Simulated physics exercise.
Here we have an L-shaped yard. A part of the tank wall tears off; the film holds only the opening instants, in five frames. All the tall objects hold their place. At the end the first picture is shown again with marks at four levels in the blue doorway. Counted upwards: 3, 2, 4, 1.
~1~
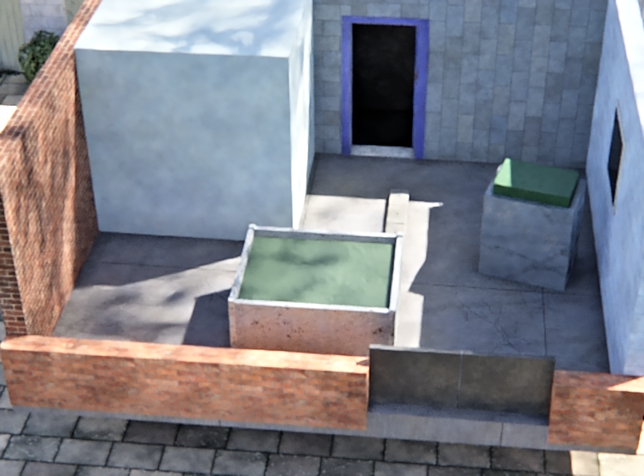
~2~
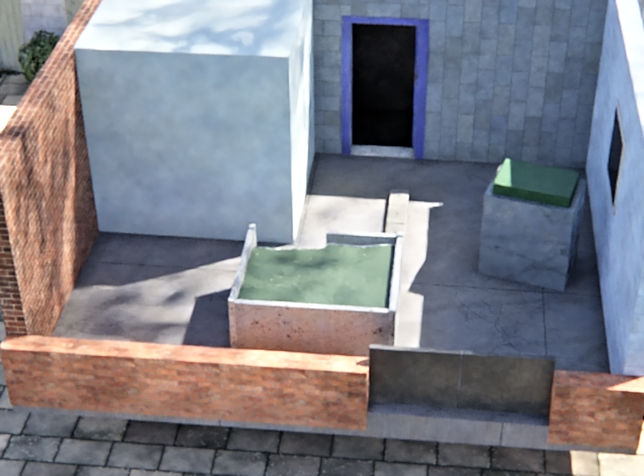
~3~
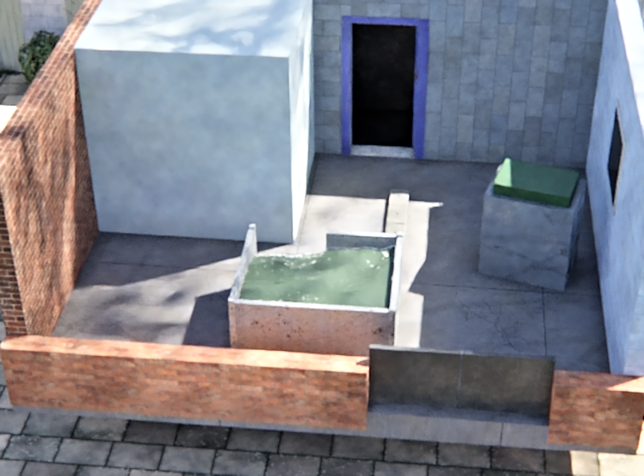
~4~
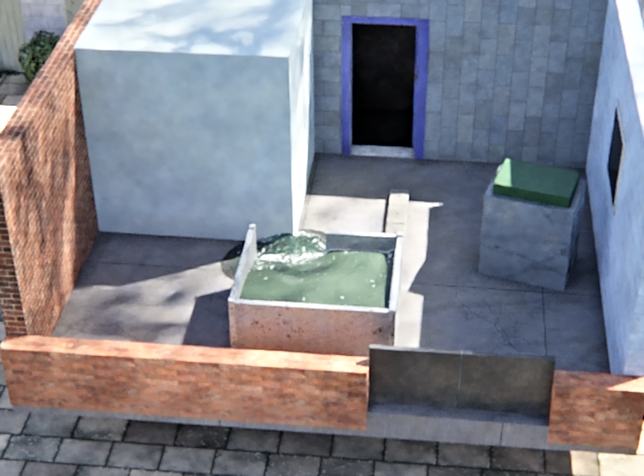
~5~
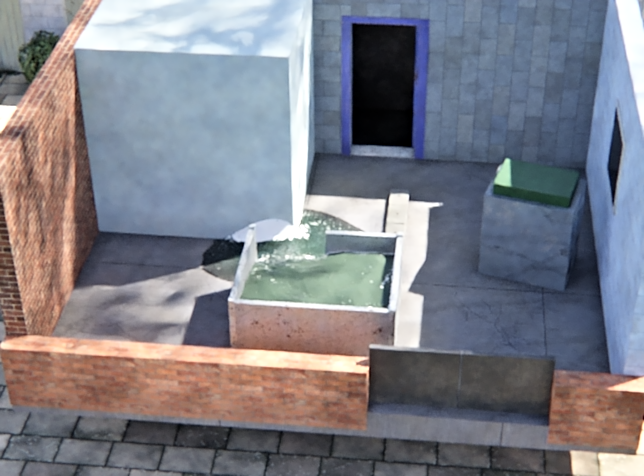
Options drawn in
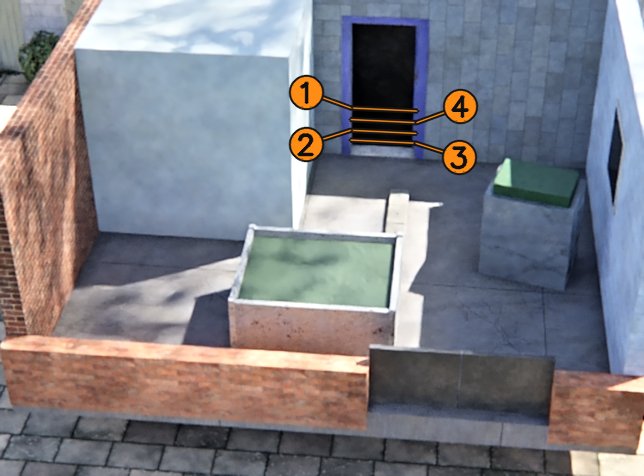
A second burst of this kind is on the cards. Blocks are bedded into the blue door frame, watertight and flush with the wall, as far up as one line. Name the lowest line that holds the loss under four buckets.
3.
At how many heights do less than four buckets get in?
All four.
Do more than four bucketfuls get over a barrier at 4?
No.
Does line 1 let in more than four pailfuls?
No.
On the marked copy, 1 at (383, 109); 2 at (383, 131); 3 at (383, 141); 4 at (383, 121); from the bottom up 3, 2, 4, 1.
Choosing 1, nothing gets over.
Choosing 2, nothing gets over.
Choosing 3, a bucket or two gets in.
Choosing 4, nothing gets over.
